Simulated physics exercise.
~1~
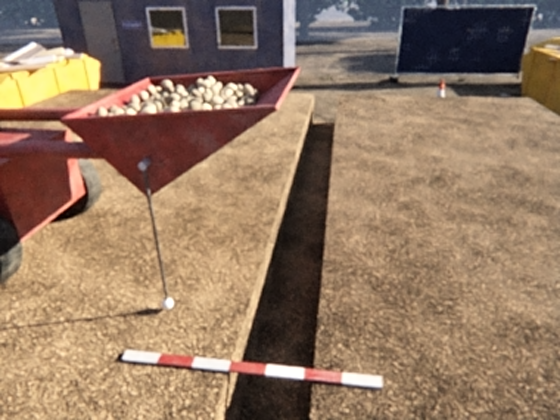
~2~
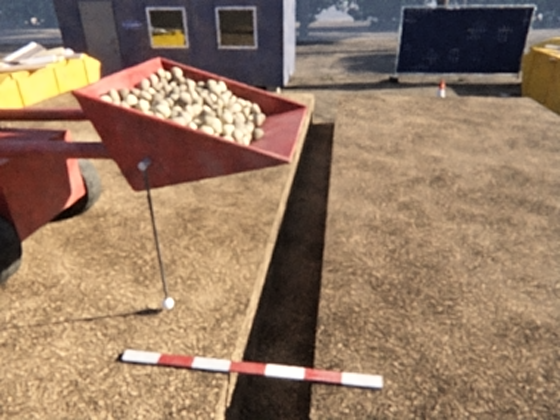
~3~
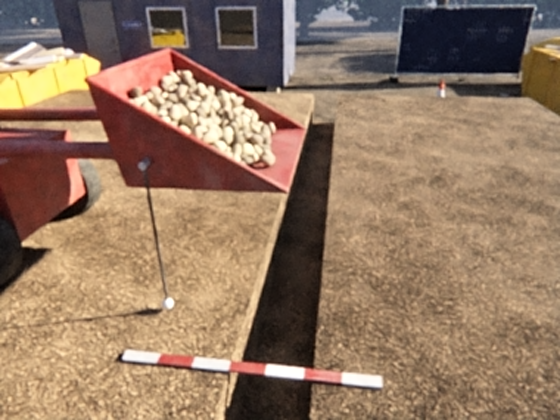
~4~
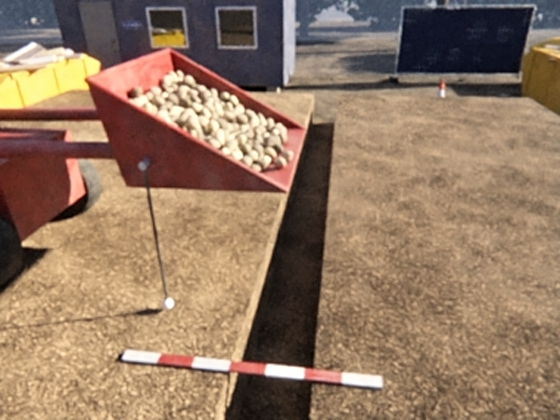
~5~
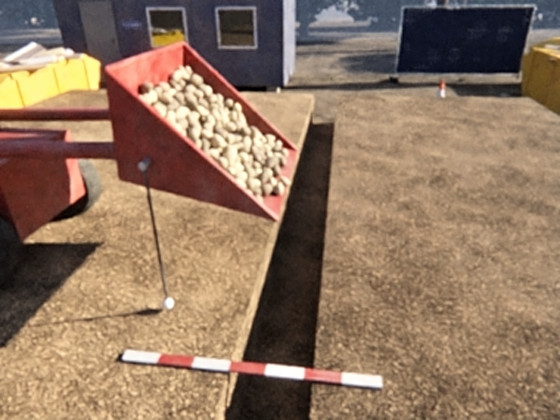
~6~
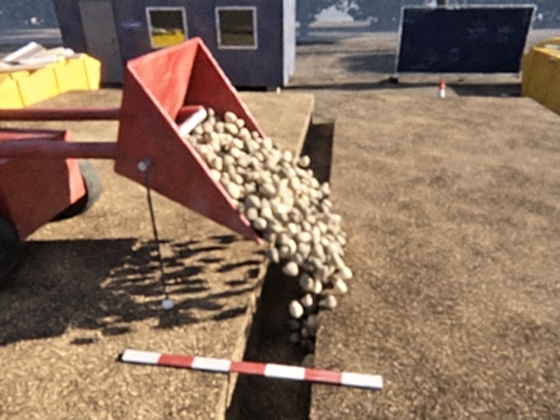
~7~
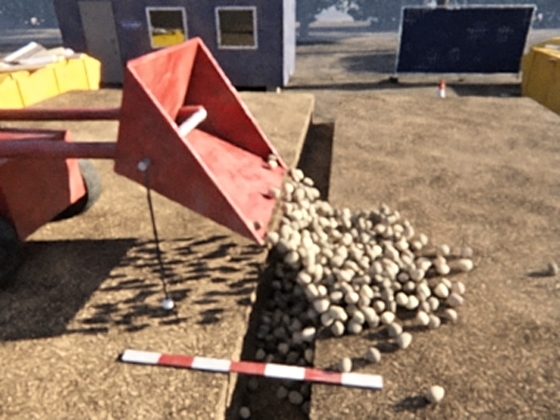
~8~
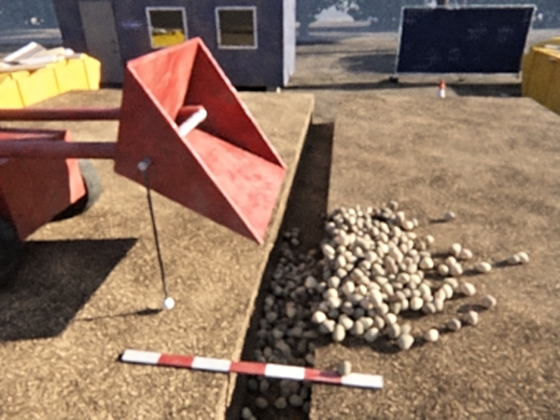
A red loader bucket heaped with pale rounded stones juts in from the left over a sunlit dirt yard, seen from slightly above, with a dark straight trench ahead of it. A red and white striped bar lies across the near end of the trench, and a white ball hangs below the hinge, with a blue-grey cabin behind. The bucket tips forward until its floor is nearly level, pauses, then tilts further. The stones slide out over its lip in a stream, and the emptied bucket stays tilted, leaving stones in the trench and heaped on its right side.
